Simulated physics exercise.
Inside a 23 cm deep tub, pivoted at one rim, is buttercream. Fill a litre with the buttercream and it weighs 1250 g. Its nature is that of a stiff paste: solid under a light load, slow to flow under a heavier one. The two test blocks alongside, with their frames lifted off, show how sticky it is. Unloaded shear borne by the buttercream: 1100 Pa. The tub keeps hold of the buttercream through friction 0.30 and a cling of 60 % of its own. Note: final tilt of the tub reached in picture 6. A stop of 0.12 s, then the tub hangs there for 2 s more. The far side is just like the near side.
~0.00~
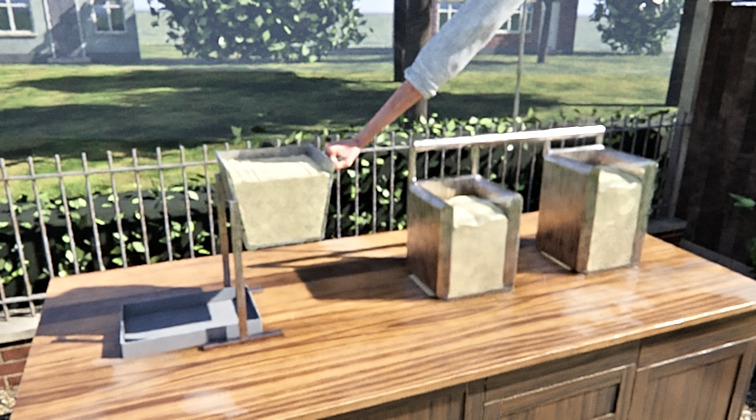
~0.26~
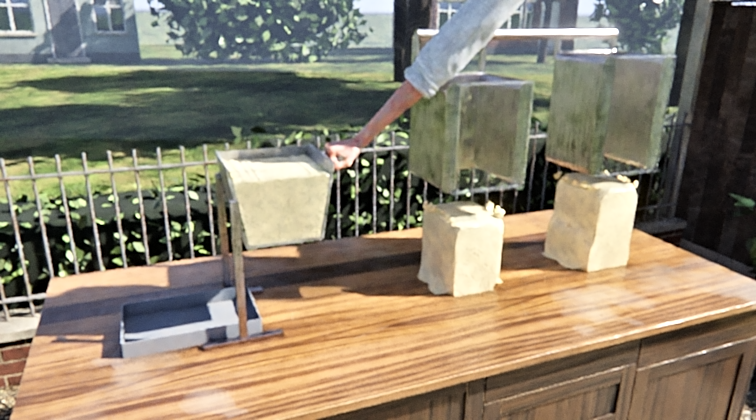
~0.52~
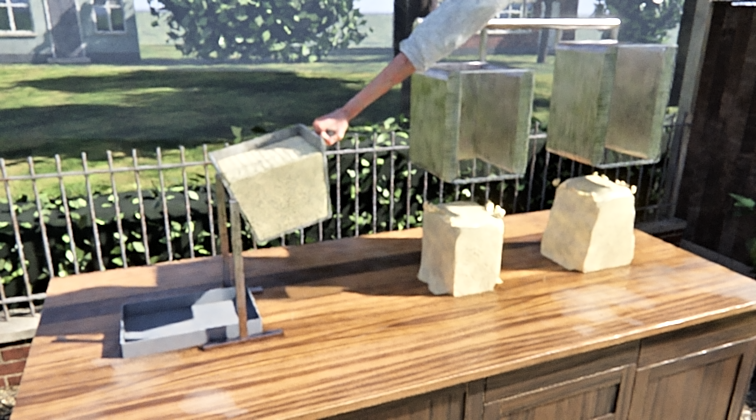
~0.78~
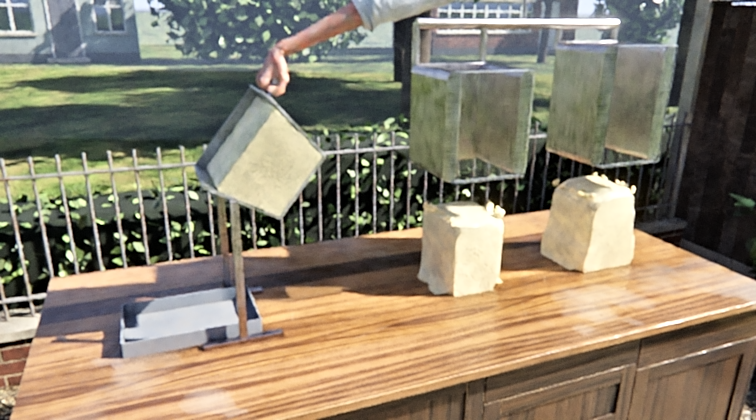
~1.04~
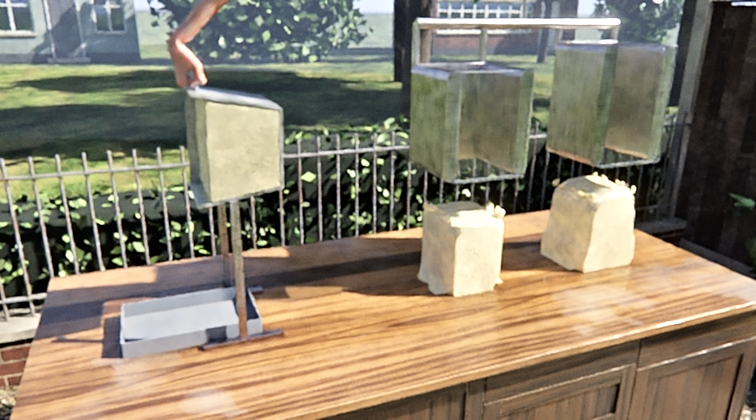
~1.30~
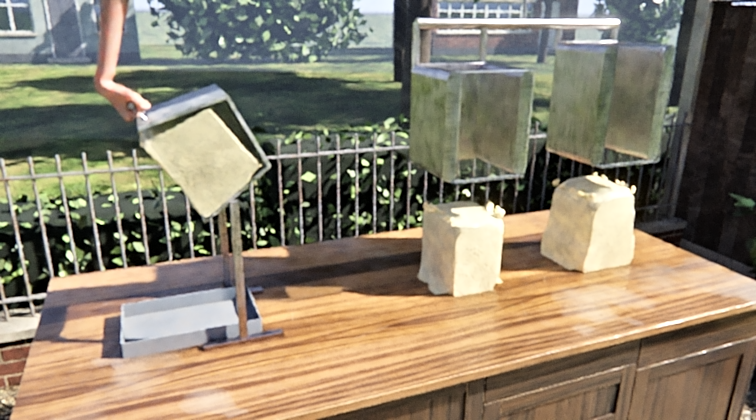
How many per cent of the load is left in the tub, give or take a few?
I would say close to 0 percent.
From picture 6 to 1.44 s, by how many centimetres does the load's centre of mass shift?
It has moved around 13 centimetres.
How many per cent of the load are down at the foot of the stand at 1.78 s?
By then close to 100 % is down.
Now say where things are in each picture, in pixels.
In the first frame, handle-side rim at (332, 163), tilt 0 degrees; crest of the buttercream at (317, 174); block heights 29 cm, 36 cm (left to right).
In the second frame, handle-side rim at (332, 163), tilt 0 degrees; crest of the buttercream at (317, 174); block heights 29 cm, 34 cm (left to right).
In the third frame, handle-side rim at (321, 141), tilt 14 degrees; crest of the buttercream at (316, 154); block heights 29 cm, 32 cm (left to right).
In the fourth frame, handle-side rim at (267, 99), tilt 51 degrees; crest of the buttercream at (278, 111); block heights 29 cm, 32 cm (left to right).
In the fifth frame, handle-side rim at (191, 98), tilt 89 degrees; crest of the buttercream at (211, 103); block heights 29 cm, 32 cm (left to right).
In the sixth frame, handle-side rim at (140, 131), tilt 117 degrees; crest of the buttercream at (206, 111); block heights 29 cm, 32 cm (left to right).
After 1.44 s, the tub is at 118 degrees and holds 42 %.
After 1.61 s, the tub is at 118 degrees and holds 0 %.
After 1.78 s, the tub is at 118 degrees and holds 0 %.
After 1.95 s, the tub is at 118 degrees and holds 0 %.
After 3.30 s, the tub is at 118 degrees and holds 0 %.
